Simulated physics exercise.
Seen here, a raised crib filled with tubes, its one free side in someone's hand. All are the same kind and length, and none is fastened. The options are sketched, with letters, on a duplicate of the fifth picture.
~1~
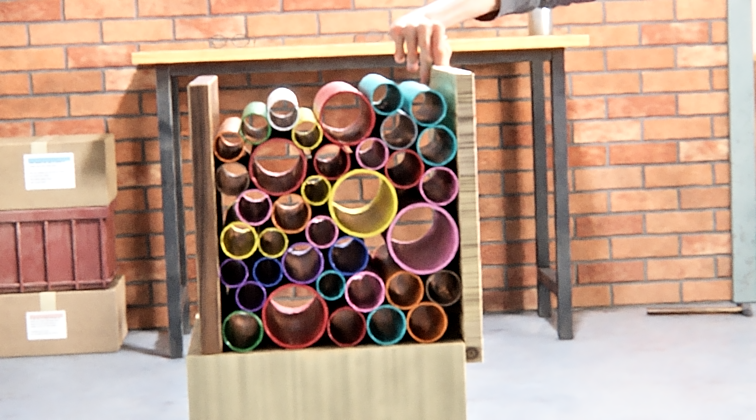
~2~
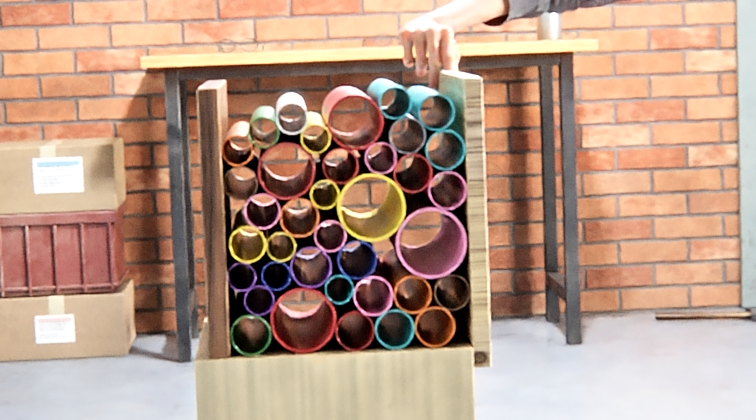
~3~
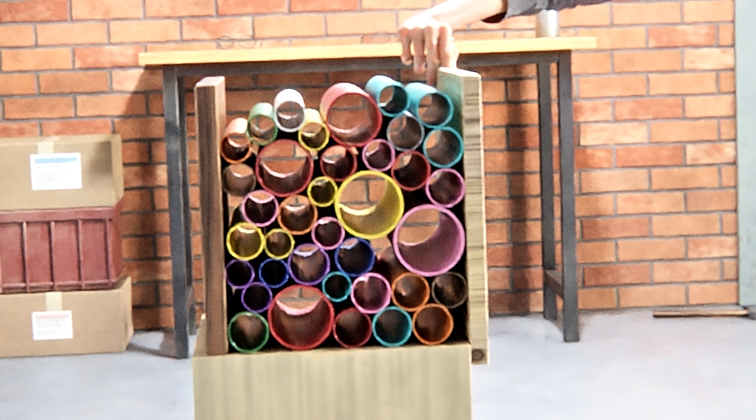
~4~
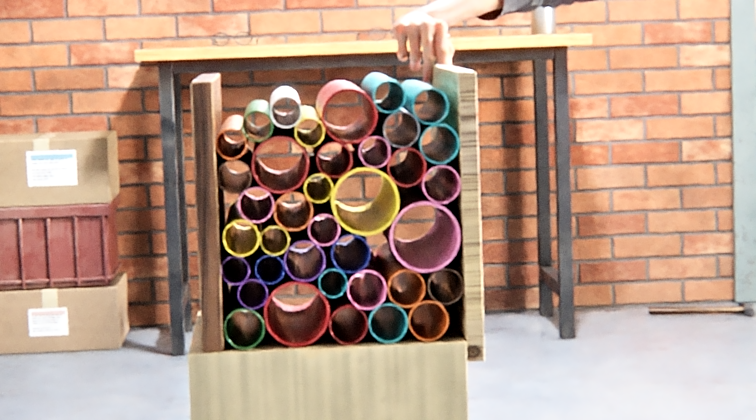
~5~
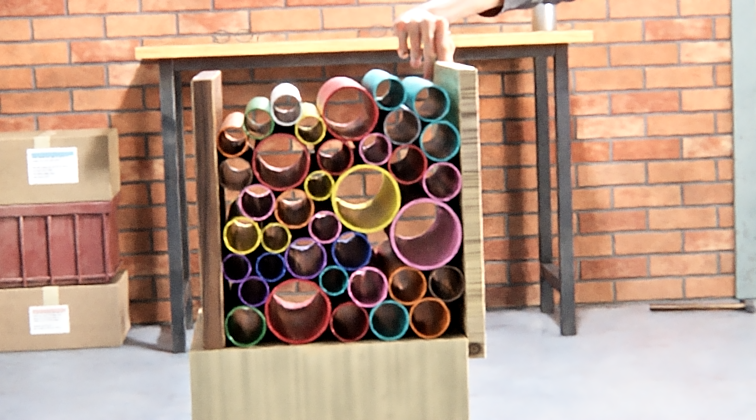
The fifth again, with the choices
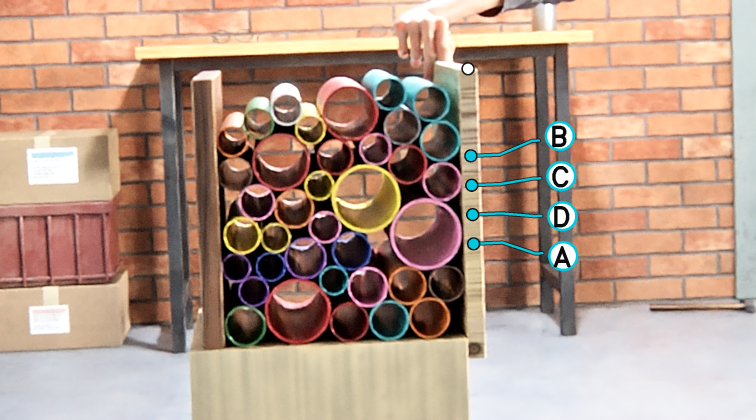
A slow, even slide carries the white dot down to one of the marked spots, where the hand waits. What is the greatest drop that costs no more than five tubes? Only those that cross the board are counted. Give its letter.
The last mark within the limit is C.
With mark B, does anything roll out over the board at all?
No, at B.
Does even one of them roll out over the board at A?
At A: Yes.
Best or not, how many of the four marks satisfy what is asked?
Two of the four.
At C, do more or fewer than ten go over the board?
At C, fewer than ten.
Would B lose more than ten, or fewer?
It loses fewer than ten.
On the marked copy, A at (474, 244); B at (471, 156); C at (472, 185); D at (473, 215); the white dot at (468, 69).
With C. Early on, top of the board (460, 125).
Further on, top of the board (462, 185).
At the end, top of the board (462, 185), two out over the board.
As for the rest, A six out over the board; B none out over the board; D six out over the board.
